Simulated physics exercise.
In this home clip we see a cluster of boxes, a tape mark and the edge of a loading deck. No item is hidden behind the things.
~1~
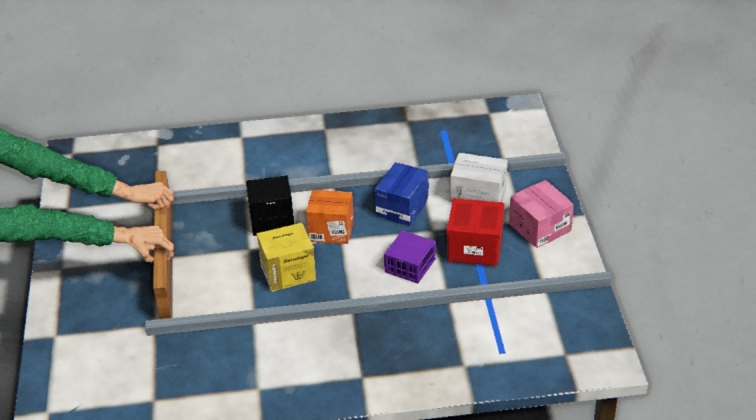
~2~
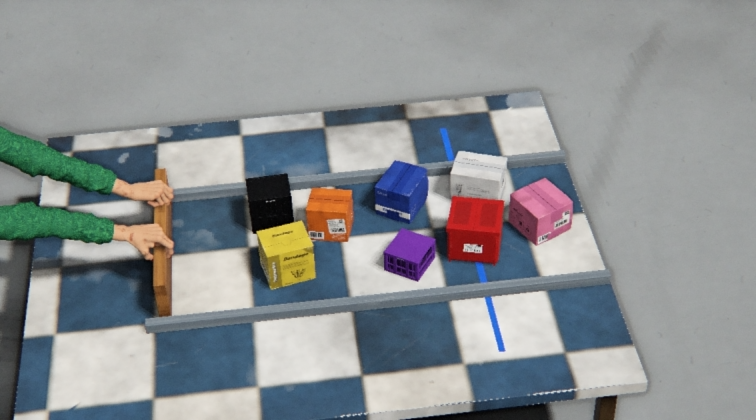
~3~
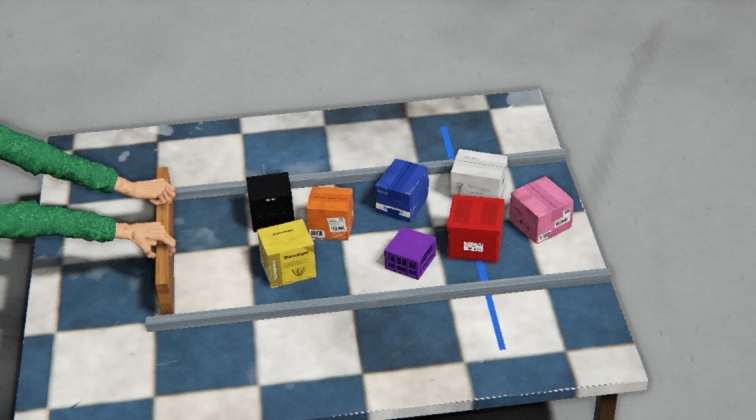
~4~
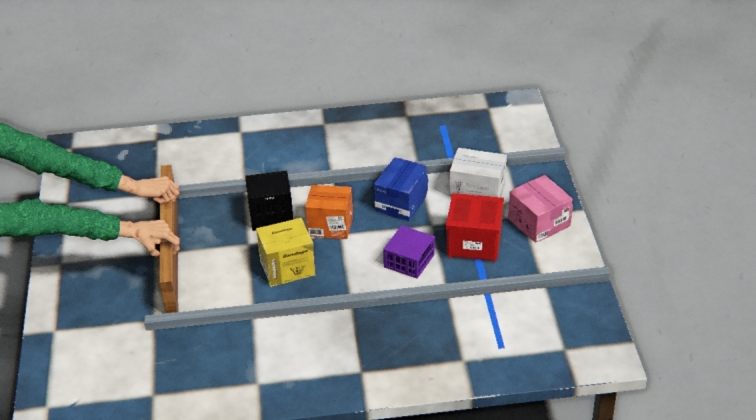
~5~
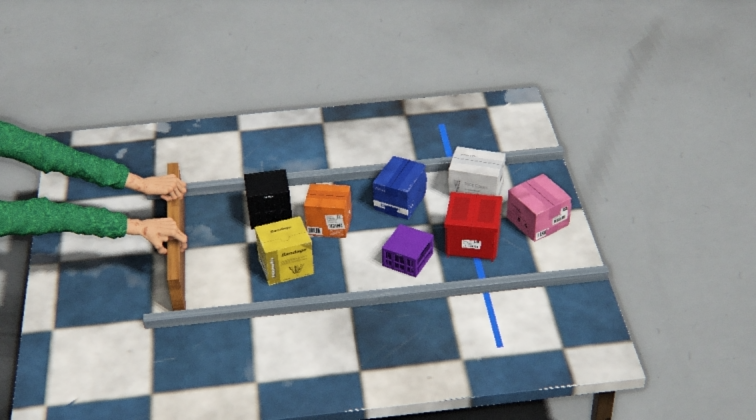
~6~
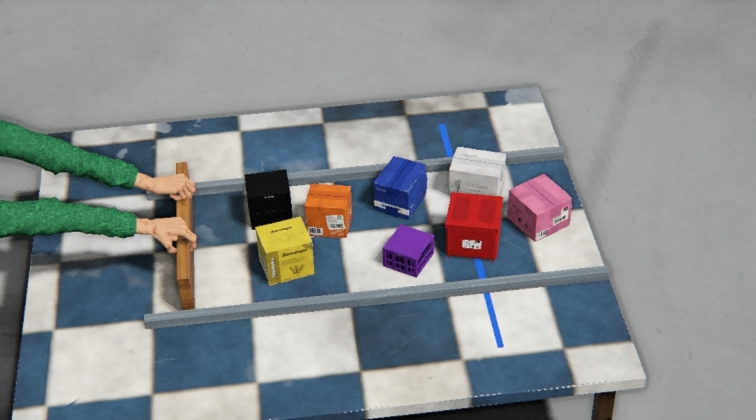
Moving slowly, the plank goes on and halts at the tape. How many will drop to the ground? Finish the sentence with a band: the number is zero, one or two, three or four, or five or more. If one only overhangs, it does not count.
The number is one or two.
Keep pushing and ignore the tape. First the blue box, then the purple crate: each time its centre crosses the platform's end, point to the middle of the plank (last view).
(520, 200) and (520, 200), roughly.
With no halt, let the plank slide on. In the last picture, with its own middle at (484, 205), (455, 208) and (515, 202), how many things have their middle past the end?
Place by place: 3, 1 and 3.
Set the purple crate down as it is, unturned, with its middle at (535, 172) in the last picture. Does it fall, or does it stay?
Started there, the object drops over the edge.
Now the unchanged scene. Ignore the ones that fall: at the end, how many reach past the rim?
Overhanging ones - 2.
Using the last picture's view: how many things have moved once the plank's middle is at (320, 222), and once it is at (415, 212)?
The number moved is 3 and then 8.
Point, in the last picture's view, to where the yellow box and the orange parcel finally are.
The yellow box ends at (499, 234) and the orange parcel at (514, 204).
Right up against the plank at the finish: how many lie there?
Contact count: 2.
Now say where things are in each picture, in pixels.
Pink parcel (541, 214); white parcel (479, 182); red tote (475, 233); plank (164, 245); tape (470, 231), in the first picture.
White parcel (478, 180); black crate (270, 204), in the second picture.
Red tote (476, 229); orange parcel (330, 213), in the third picture.
Pink parcel (540, 209); plank (169, 239), in the fourth picture.
White parcel (477, 176); purple crate (408, 251), in the fifth picture.
Pink parcel (540, 208); white parcel (477, 176); red tote (474, 227); plank (186, 236); tape (469, 225), in the sixth picture.
Soon after, none off yet; pink parcel at rest near (540, 208); white parcel at rest near (477, 176); red tote at rest near (474, 227).
Then, none off yet; pink parcel moving near (543, 207); white parcel moving near (479, 176); red tote moved a little near (497, 226).
At rest, the number that fall off is one or two; fallen, pink parcel.
